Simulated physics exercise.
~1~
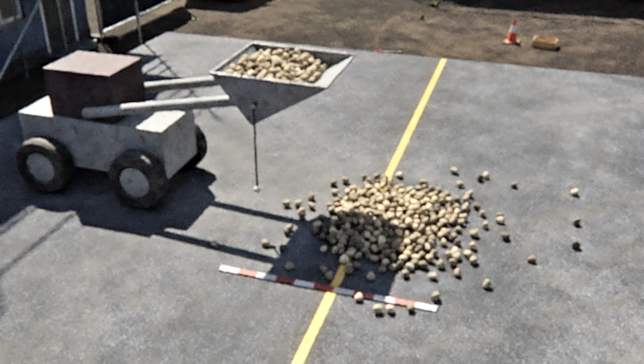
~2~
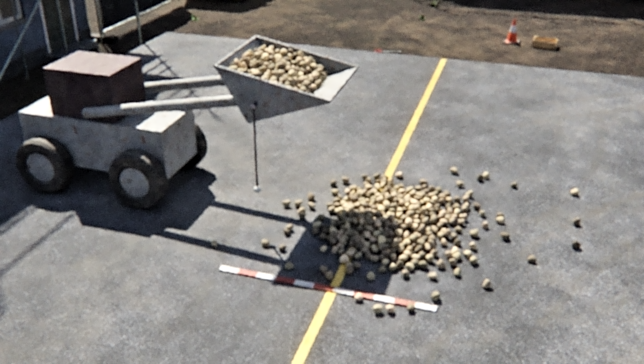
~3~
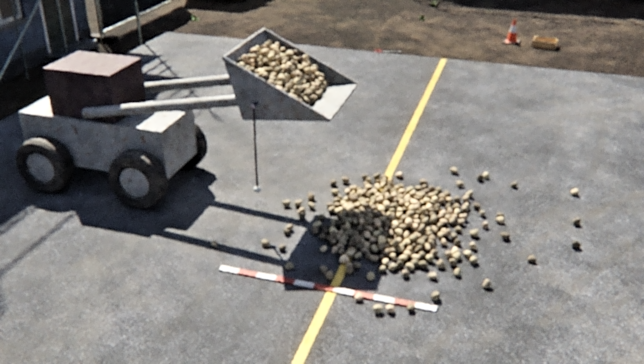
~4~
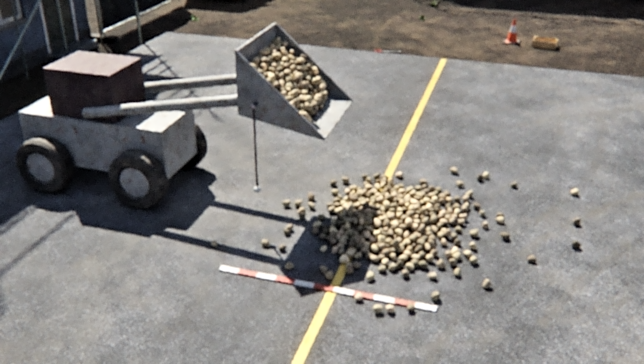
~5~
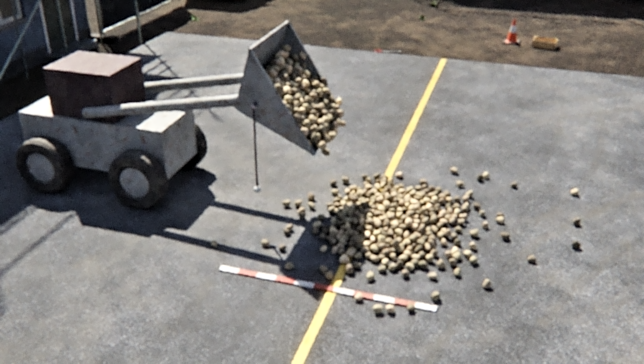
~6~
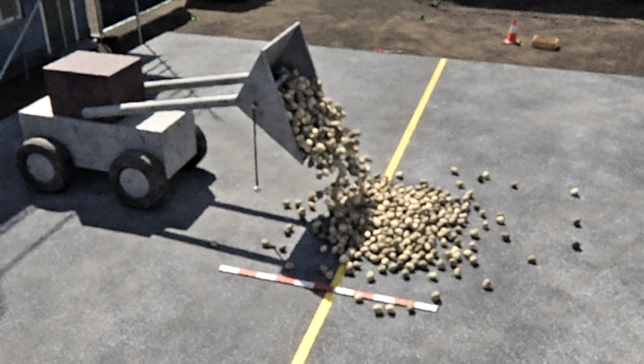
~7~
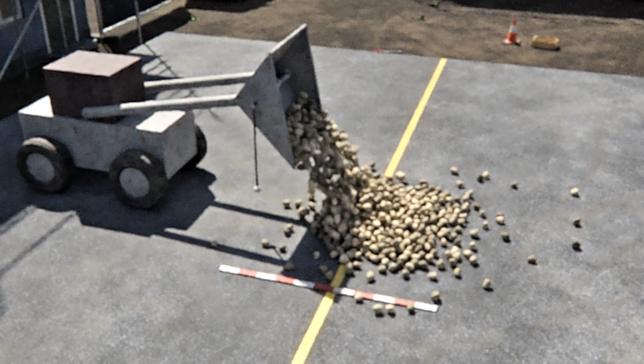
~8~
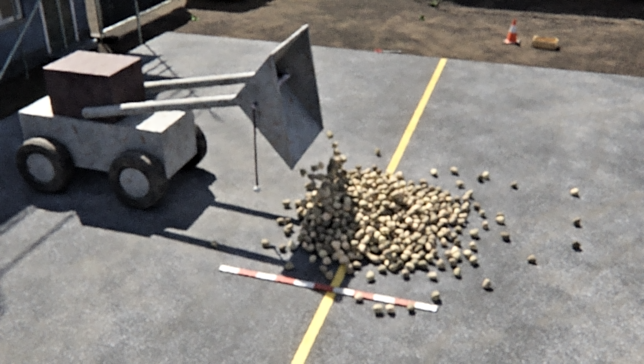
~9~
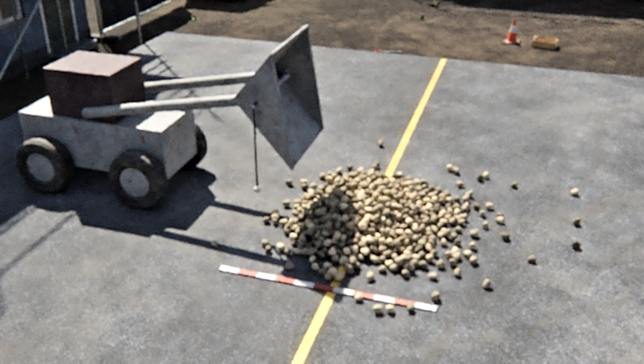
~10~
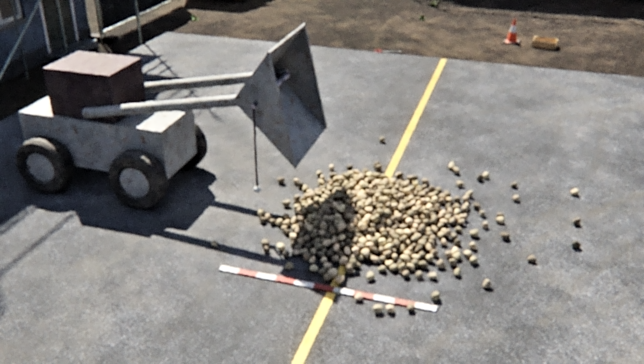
A loader's raised bucket tips forward, pouring pale rounded stones onto a pile across a yellow line, and ends empty, still tilted.
